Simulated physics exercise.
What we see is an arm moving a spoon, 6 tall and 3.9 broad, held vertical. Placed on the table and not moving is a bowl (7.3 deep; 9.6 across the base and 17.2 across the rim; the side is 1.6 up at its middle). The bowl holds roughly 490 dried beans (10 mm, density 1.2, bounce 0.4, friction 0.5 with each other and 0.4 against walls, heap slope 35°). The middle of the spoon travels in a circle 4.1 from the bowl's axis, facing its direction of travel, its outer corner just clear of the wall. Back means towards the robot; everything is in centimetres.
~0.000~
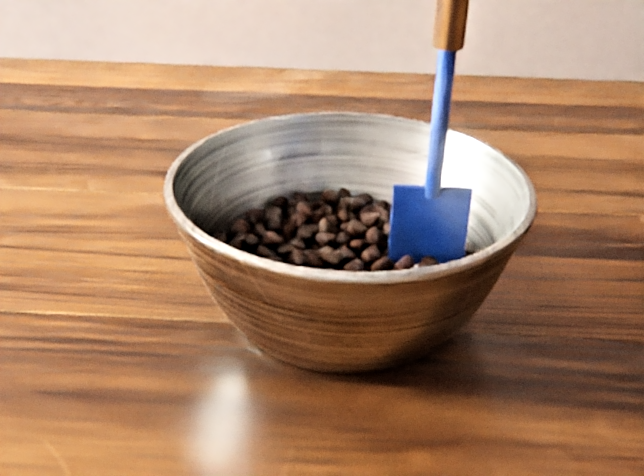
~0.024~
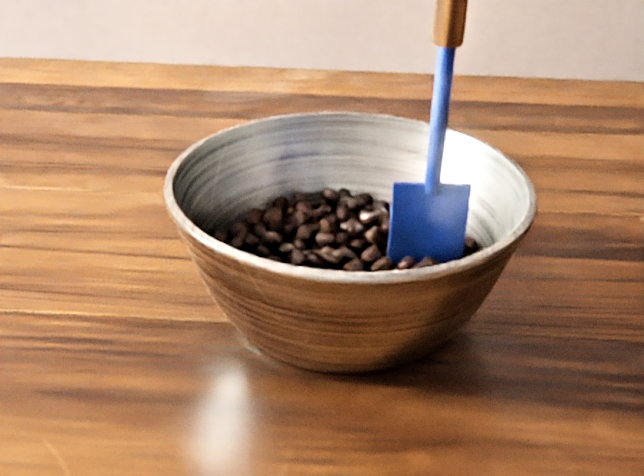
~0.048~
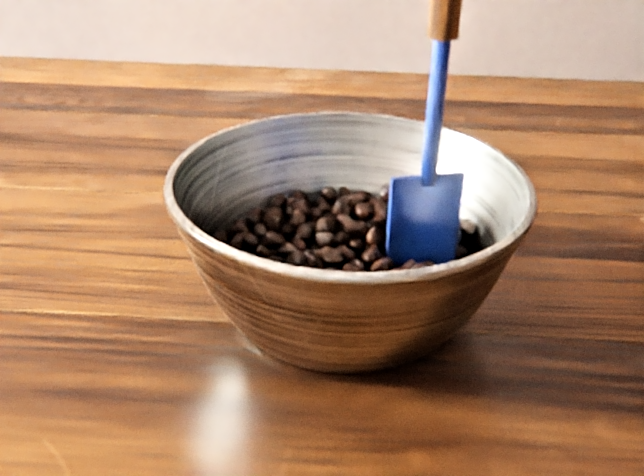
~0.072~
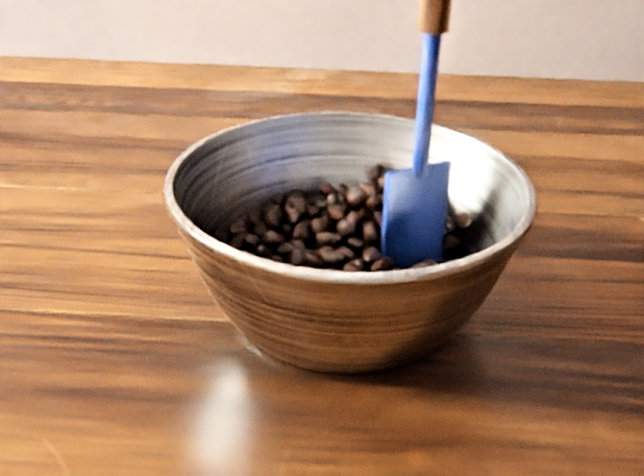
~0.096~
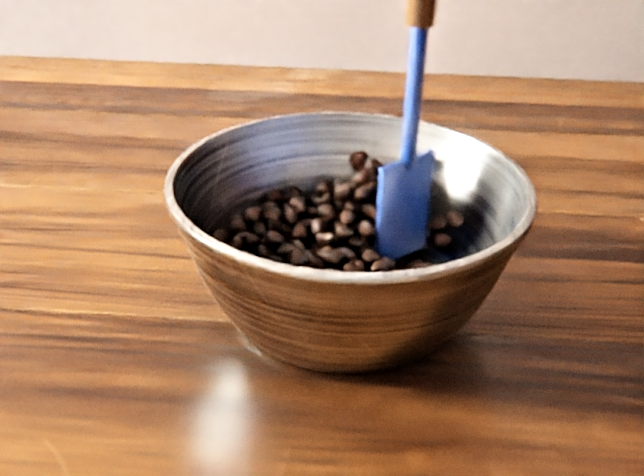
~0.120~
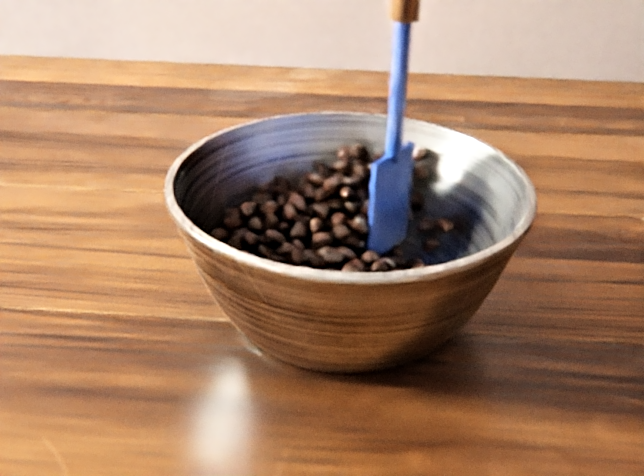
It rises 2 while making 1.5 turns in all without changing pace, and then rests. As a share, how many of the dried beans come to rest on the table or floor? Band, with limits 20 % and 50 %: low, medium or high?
Low.
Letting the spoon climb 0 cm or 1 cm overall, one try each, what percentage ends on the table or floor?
That gives about 5 per cent and 10 per cent, in order.
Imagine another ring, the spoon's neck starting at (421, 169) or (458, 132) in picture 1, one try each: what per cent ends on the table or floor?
Around 0 per cent on the first try, around 5 per cent on the second.
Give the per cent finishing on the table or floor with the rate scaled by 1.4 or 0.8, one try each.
Some 15 and 0 per cent.
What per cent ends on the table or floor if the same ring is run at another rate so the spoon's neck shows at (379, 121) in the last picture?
About 15 per cent.
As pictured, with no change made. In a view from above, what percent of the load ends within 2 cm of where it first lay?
Around 10 per cent.
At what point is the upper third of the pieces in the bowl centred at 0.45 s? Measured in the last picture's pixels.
Look near (355, 269) for its middle.
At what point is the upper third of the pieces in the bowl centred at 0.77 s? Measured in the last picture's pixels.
About (347, 187).
After 0.45 s, 246° round, highest piece 9 above the table; 486 in the bowl, 2 on the table or floor, 5 in flight or on the tool.
After 0.77 s, 74° round, highest piece 8 above the table; 467 in the bowl, 24 on the table or floor, 2 in flight or on the tool.
After 1.14 s, 180° round, highest piece 6 above the table; 466 in the bowl, 27 on the table or floor.
After 1.84 s, 180° round, highest piece 6 above the table; 466 in the bowl, 27 on the table or floor.
At rest, 466 in the bowl, 27 on the table or floor. That is 5 % on the table or floor.
